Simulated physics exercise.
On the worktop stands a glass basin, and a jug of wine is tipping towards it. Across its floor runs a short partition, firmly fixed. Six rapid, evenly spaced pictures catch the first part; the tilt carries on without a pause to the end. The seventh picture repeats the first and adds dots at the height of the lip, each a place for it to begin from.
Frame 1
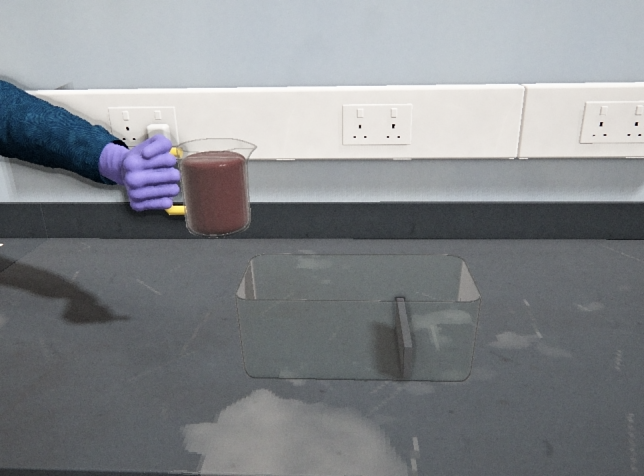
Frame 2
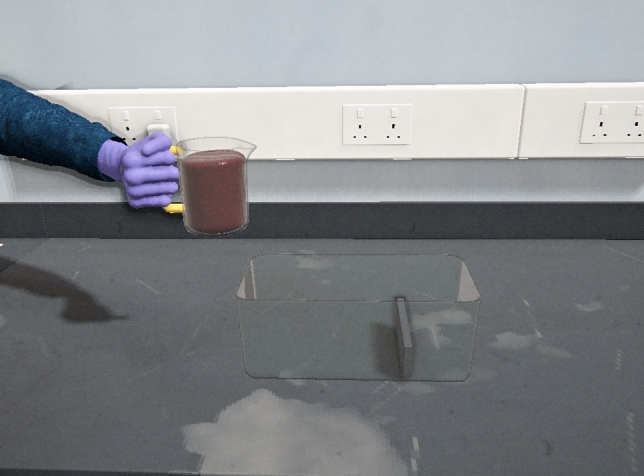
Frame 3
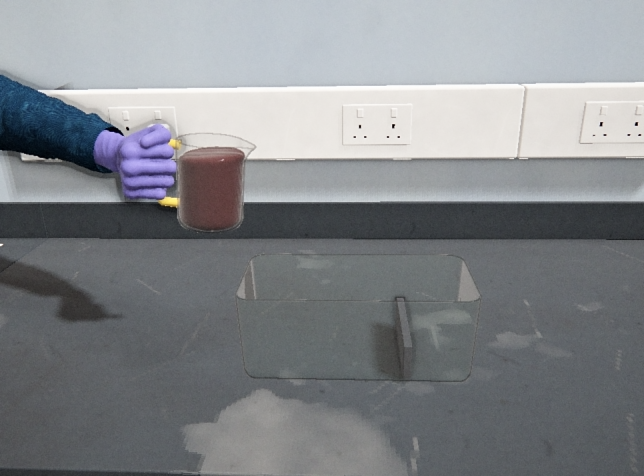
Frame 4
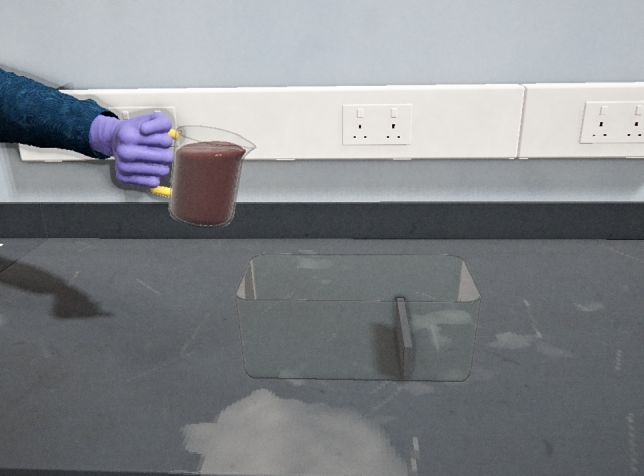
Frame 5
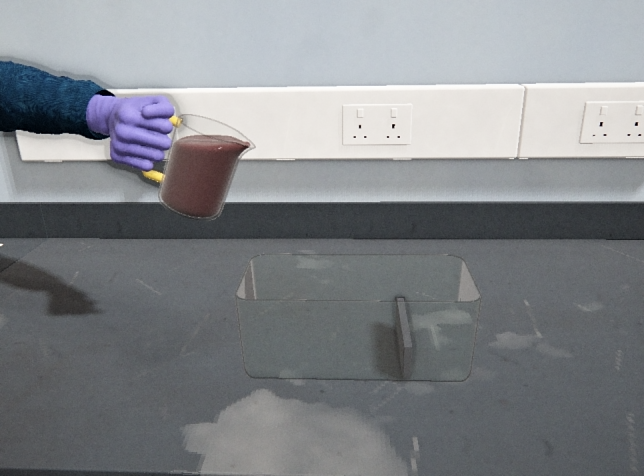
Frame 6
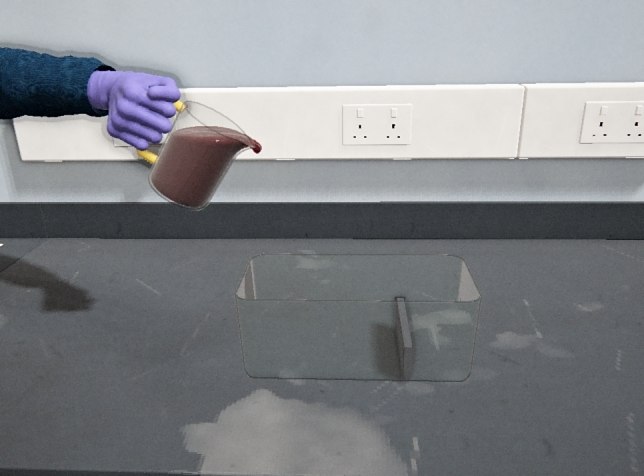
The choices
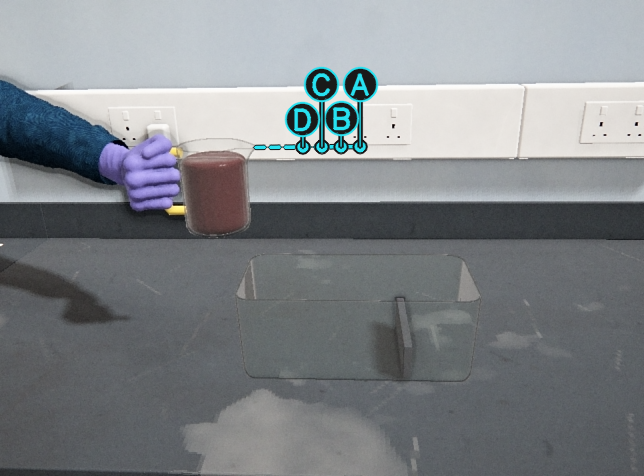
The clip opens on a gloved hand holding a jug of dark reddish liquid upright, above and left of a glass basin with a short partition on a grey worktop. The hand gradually tilts the jug to the right, and finally a little liquid edges over its lip.
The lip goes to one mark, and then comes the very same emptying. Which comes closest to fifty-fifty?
I would pick place C.
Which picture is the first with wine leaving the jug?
Picture 6.
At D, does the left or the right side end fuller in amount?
The left one.
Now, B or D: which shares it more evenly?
B it is.
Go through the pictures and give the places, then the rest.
Upright, lip at (255, 147); basin from (244, 373) to (471, 377); top of the wall at (404, 320); nothing has left yet, in the first frame.
Upright, lip at (255, 147); nothing has left yet, in the second frame.
Tipped about 6°, lip at (255, 147); nothing has left yet, in the third frame.
Tipped about 13°, lip at (254, 147); nothing has left yet, in the fourth frame.
Tipped about 22°, lip at (254, 147); nothing has left yet, in the fifth frame.
Tipped about 33°, lip at (253, 146); wine is over the lip, down to (258, 150), in the sixth frame.
On the marked copy, A at (360, 146); B at (341, 146); C at (321, 146); D at (302, 147).
Choosing A, about 34 % ends left of the wall and 63 % right of it; 3 % is lost outside.
Choosing B, about 23 % ends left of the wall and 73 % right of it; 4 % is lost outside.
Choosing C, about 46 % ends left of the wall and 51 % right of it; 3 % is lost outside.
Choosing D, about 87 % ends left of the wall and 10 % right of it; 3 % is lost outside.
